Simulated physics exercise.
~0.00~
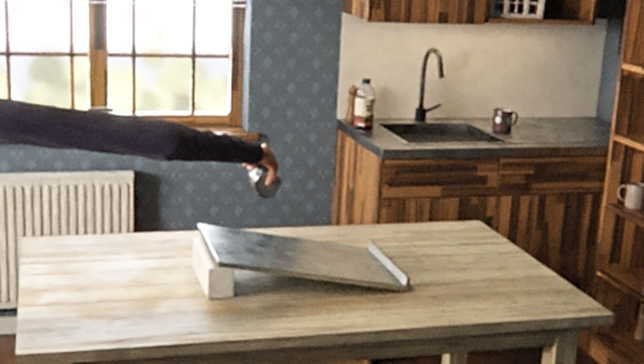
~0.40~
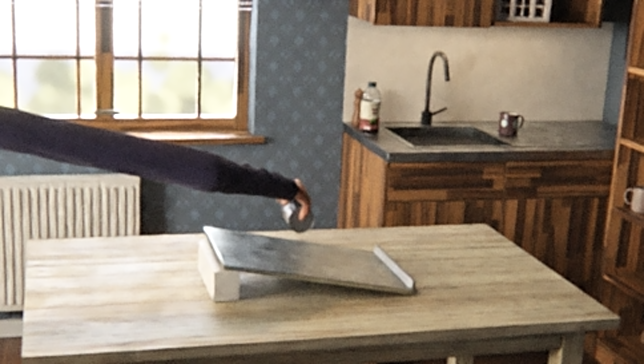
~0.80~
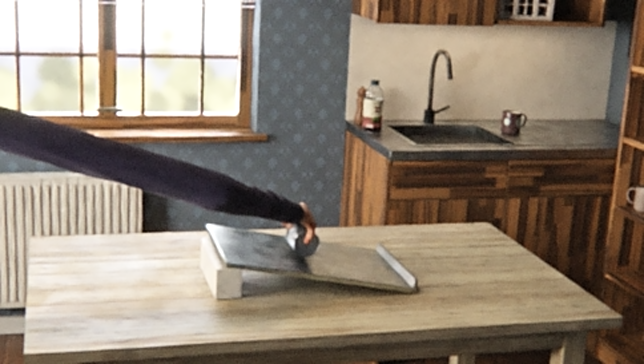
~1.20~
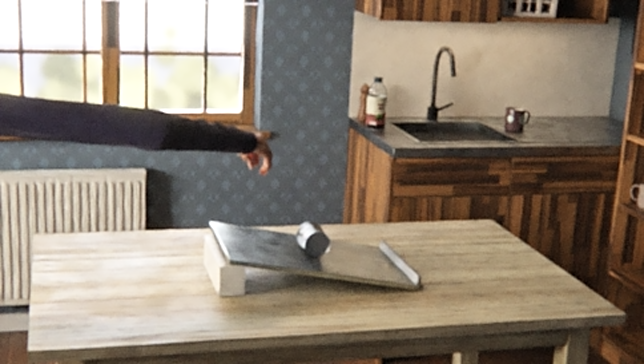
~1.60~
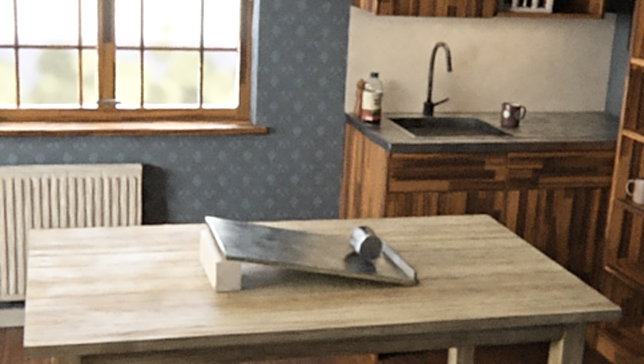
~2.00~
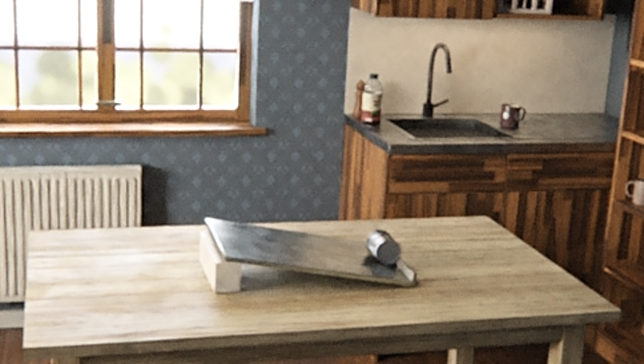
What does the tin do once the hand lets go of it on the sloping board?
It does not stay where it was placed, but travels down the slope to the right, towards the low end of the board.
